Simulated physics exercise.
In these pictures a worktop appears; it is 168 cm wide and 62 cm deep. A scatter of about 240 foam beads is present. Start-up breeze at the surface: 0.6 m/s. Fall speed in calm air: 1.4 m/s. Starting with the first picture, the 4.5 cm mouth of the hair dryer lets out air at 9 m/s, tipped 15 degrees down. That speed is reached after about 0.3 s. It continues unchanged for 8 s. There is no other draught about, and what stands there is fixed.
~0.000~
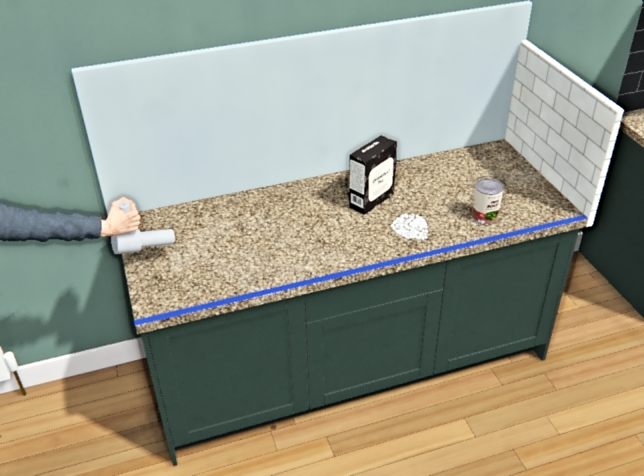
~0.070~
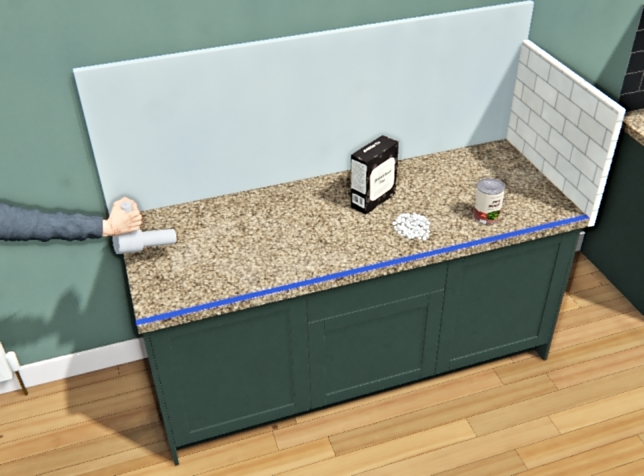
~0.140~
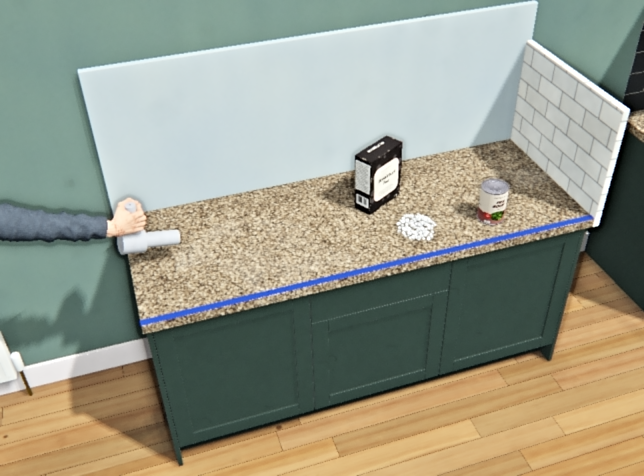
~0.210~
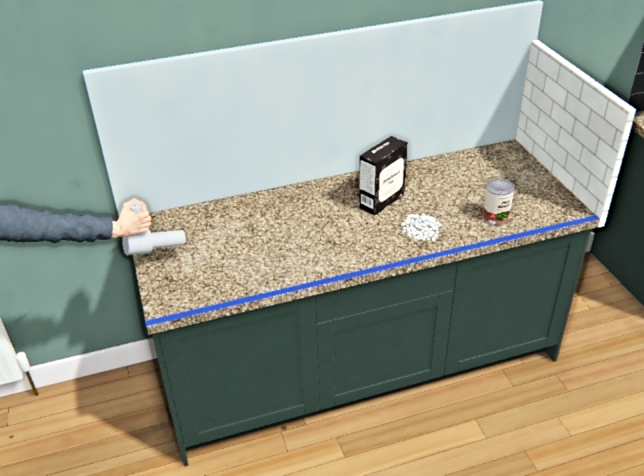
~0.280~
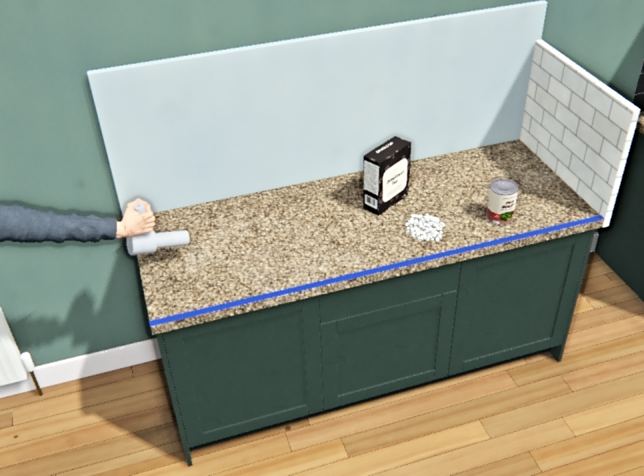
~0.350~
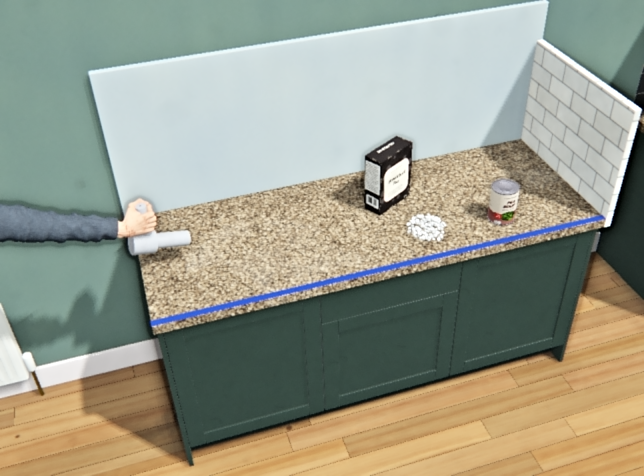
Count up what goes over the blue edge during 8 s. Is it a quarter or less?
No, it is above a quarter.
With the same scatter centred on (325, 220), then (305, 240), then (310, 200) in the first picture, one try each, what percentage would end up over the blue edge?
About 70, 90 and 80 in a hundred, in that order.
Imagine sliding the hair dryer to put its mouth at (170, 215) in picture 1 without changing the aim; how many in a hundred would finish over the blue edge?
Then around 60 percent.
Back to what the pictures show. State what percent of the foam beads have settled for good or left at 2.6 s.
It comes out at some 60 %.
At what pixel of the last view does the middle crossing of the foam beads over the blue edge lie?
The middle of the crossings lies near (530, 237) in the last picture.
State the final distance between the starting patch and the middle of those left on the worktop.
Roughly 40 cm.
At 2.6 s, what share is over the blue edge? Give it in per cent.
60 per cent or so.
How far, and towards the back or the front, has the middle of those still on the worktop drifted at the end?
It has shifted to the near edge, by around 10 cm.
After 1.6 s, 31 % are over the blue edge; the middle of those still in play is near (511, 226); 12 % have settled or left.
After 2.6 s, 65 % are over the blue edge; the middle of those still in play is near (529, 207); 61 % have settled or left.
After 4.4 s, 75 % are over the blue edge; the middle of those still in play is near (519, 224); 75 % have settled or left.
After 8.0 s, at the end, 80 % are over the blue edge; the middle of those still in play is near (530, 225).
